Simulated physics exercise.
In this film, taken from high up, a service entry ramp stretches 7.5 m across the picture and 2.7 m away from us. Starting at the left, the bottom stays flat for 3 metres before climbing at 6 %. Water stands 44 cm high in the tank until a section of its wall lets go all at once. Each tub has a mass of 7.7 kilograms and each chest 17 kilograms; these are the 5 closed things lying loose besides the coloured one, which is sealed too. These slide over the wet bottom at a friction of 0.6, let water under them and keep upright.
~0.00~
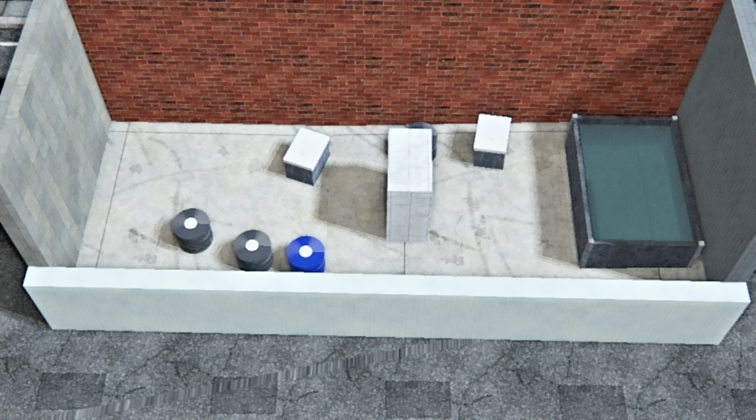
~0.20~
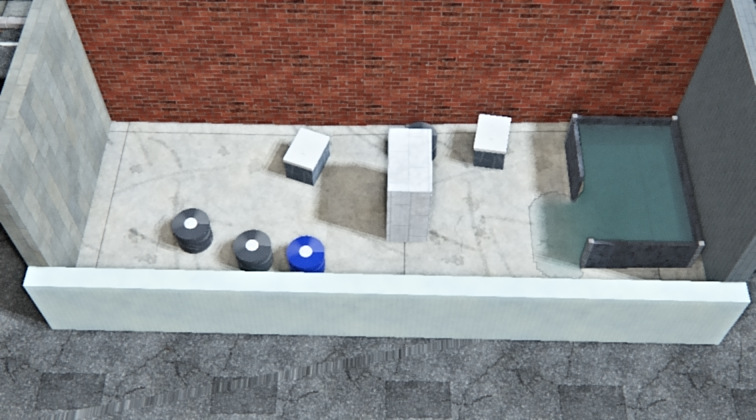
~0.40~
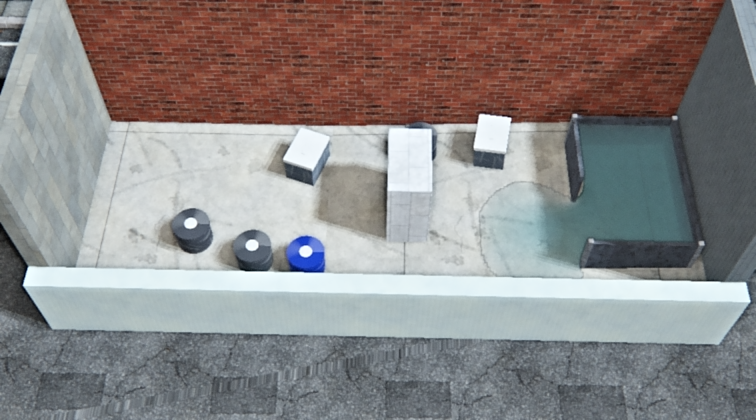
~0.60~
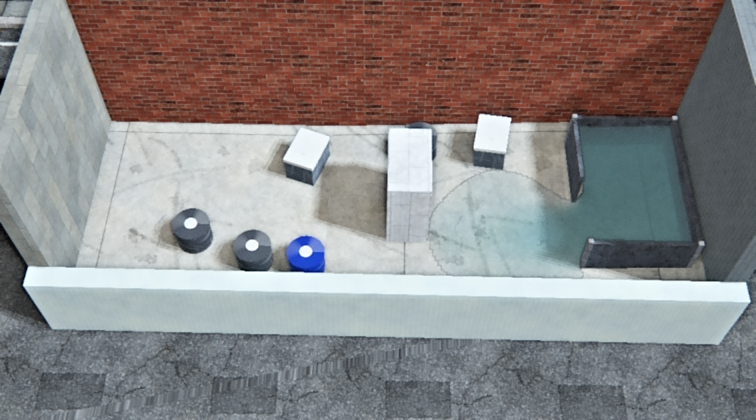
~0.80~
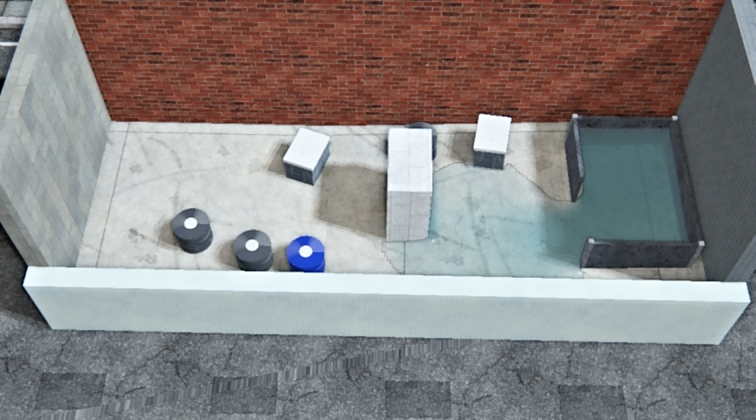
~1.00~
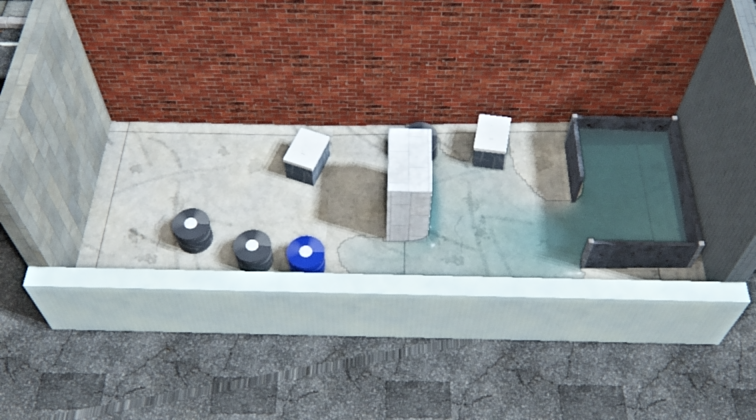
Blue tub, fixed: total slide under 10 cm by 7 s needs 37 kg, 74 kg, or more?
Needs 74 kg.
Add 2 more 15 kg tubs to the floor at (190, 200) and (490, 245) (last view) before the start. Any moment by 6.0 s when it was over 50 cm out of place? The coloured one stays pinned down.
Taking them in turn, the first is below the mark and the second is above the mark.
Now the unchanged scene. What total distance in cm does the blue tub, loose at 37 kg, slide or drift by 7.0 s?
Total path: Approx. 40 cm.
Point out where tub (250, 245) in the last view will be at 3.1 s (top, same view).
About pixel (234, 200).
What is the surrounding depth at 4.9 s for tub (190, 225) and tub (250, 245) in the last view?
First roughly 6 cm, second roughly 4 cm.
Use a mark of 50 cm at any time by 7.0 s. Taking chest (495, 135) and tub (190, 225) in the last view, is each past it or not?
Result, as listed: Below / above.
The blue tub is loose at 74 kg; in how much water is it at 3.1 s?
About 12 cm.
After 1.4 s the blue tub would be 0 cm from its start with 37 kg and 0 cm from its start with 74 kg; 4 cm of water round it then.
After 3.1 s the blue tub would be 35 cm from its start with 37 kg and 0 cm from its start with 74 kg; 12 cm of water round it then.
After 4.9 s the blue tub would be 35 cm from its start with 37 kg and 0 cm from its start with 74 kg; 8 cm of water round it then.
After 7.0 s the blue tub would be 35 cm from its start with 37 kg and 0 cm from its start with 74 kg; 8 cm of water round it then.
